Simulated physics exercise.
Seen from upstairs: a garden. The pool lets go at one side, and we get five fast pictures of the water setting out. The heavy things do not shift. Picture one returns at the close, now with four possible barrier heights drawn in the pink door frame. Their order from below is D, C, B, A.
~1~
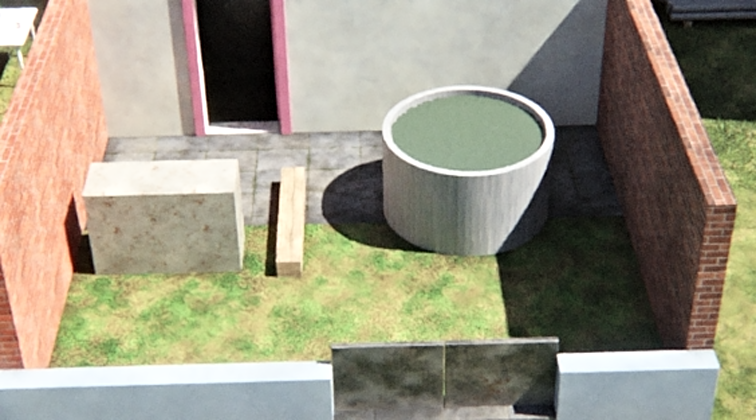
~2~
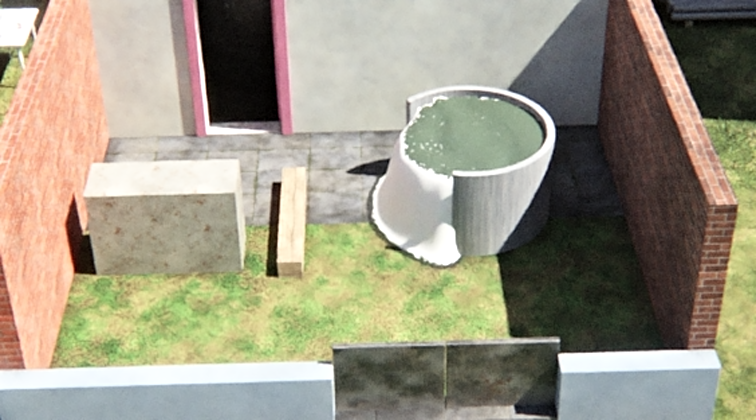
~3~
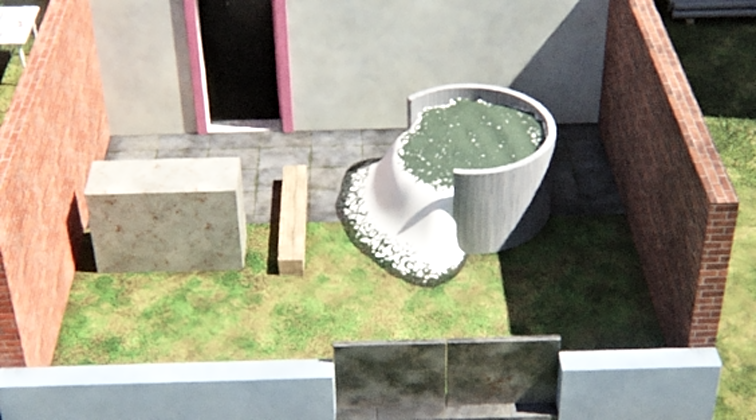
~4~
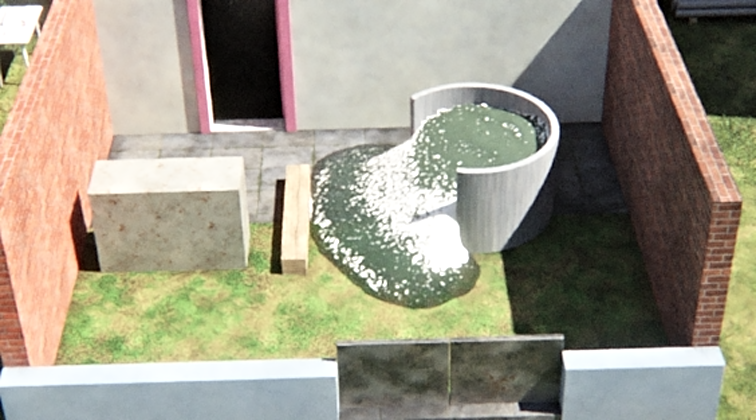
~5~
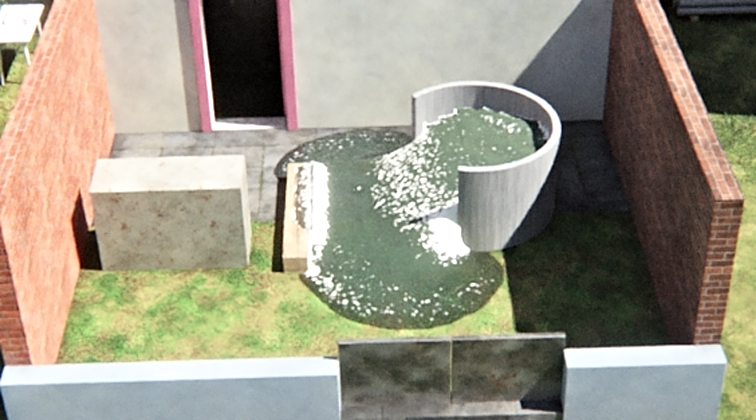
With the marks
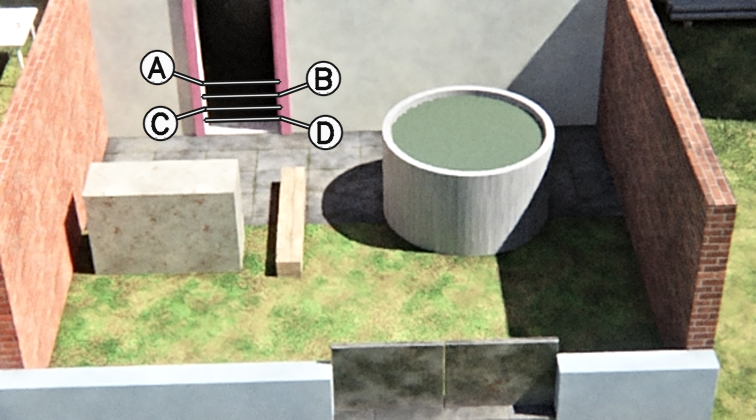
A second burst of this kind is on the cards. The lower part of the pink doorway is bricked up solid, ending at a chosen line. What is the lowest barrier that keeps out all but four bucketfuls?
That is mark D.
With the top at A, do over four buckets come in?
No, that is safe.
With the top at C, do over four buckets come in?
No, that is safe.
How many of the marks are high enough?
All four.
On the marked copy, A at (240, 82); B at (241, 95); C at (242, 108); D at (243, 119); from the bottom up D, C, B, A.
If A is chosen, nothing gets over.
If B is chosen, nothing gets over.
If C is chosen, nothing gets over.
If D is chosen, a splash gets over, under a bucket.
